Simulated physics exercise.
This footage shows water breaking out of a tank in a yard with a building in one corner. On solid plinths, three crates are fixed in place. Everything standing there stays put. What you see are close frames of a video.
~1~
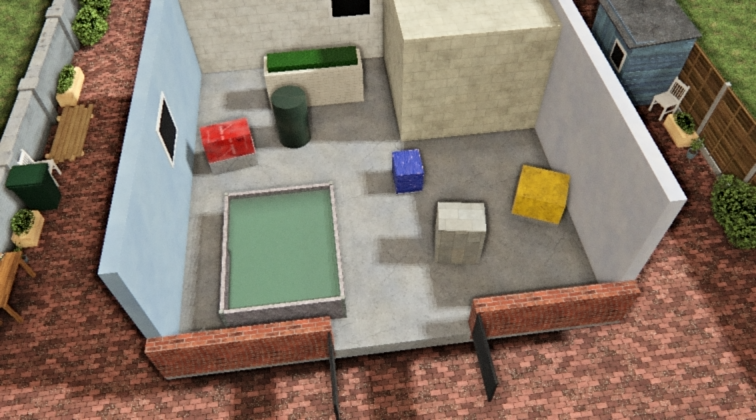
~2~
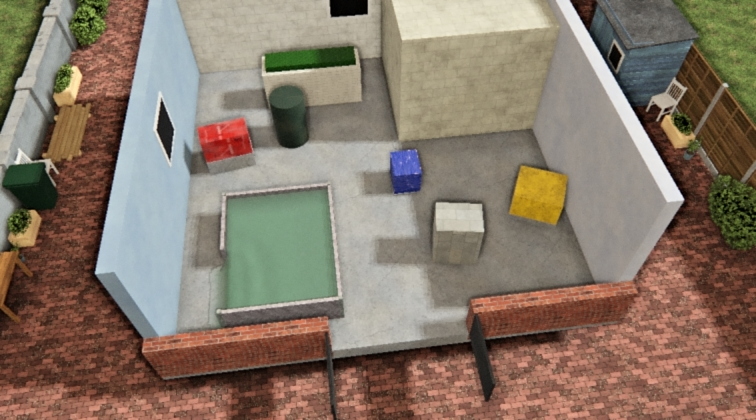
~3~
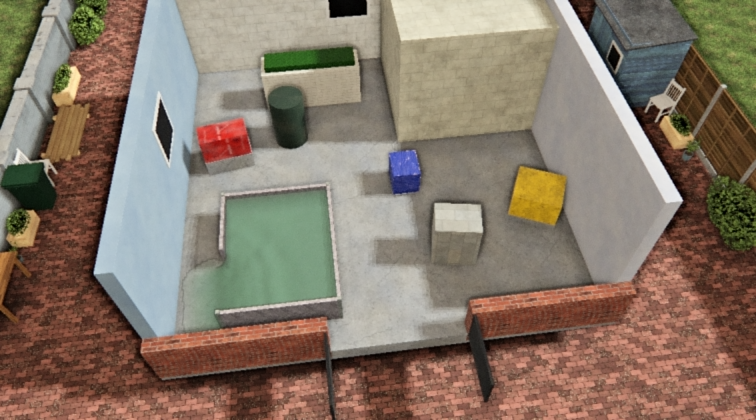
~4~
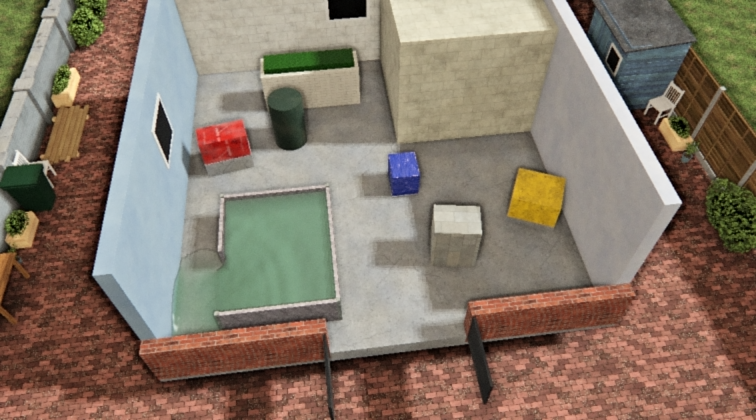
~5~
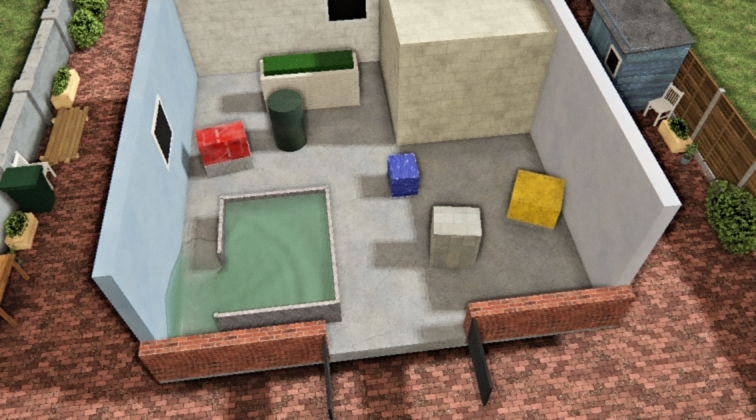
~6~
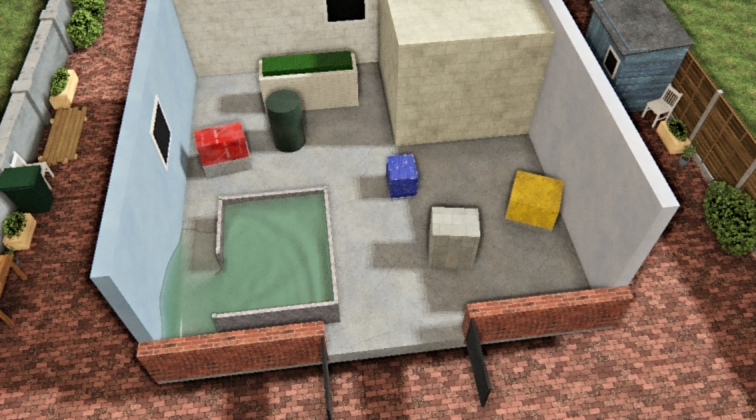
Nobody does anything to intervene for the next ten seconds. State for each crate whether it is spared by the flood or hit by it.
The red crate has no water on it afterwards, the yellow crate has no water on it afterwards, the blue crate has water on it afterwards.
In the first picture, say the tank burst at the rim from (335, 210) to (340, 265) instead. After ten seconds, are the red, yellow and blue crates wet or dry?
In that case the red crate is never flooded, the yellow crate is flooded and the blue crate is flooded.
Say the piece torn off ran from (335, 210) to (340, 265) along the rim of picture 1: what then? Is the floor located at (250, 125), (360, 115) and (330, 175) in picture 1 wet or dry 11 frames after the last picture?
Point by point: Unwetted, unwetted, unwetted.
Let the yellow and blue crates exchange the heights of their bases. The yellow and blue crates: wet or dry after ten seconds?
Result - yellow: Hit; blue: Untouched.
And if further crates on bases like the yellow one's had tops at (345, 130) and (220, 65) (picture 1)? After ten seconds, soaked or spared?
First is never reached; second is reached.
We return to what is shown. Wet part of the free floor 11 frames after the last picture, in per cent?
It comes to 20 per cent.
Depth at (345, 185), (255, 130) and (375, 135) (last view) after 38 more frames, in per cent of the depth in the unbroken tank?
The three come to near 6, 4 and 4 per cent respectively.
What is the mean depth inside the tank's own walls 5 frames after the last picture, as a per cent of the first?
72 percent or thereabouts.
A moment on, water covers 10 % of the floor; the red crate water round its plinth, the yellow crate not reached, the blue crate not reached.
Next, water covers 20 % of the floor; the red crate water round its plinth, the yellow crate not reached, the blue crate not reached.
Then, water covers 50 % of the floor; the red crate water round its plinth, the yellow crate not reached, the blue crate not reached.
Later, water covers 75 % of the floor; the red crate water round its plinth, the yellow crate water round its plinth, the blue crate water round its plinth.
In the end, water covers 100 % of the floor; the red crate stayed above the water, the yellow crate stayed above the water, the blue crate was topped.
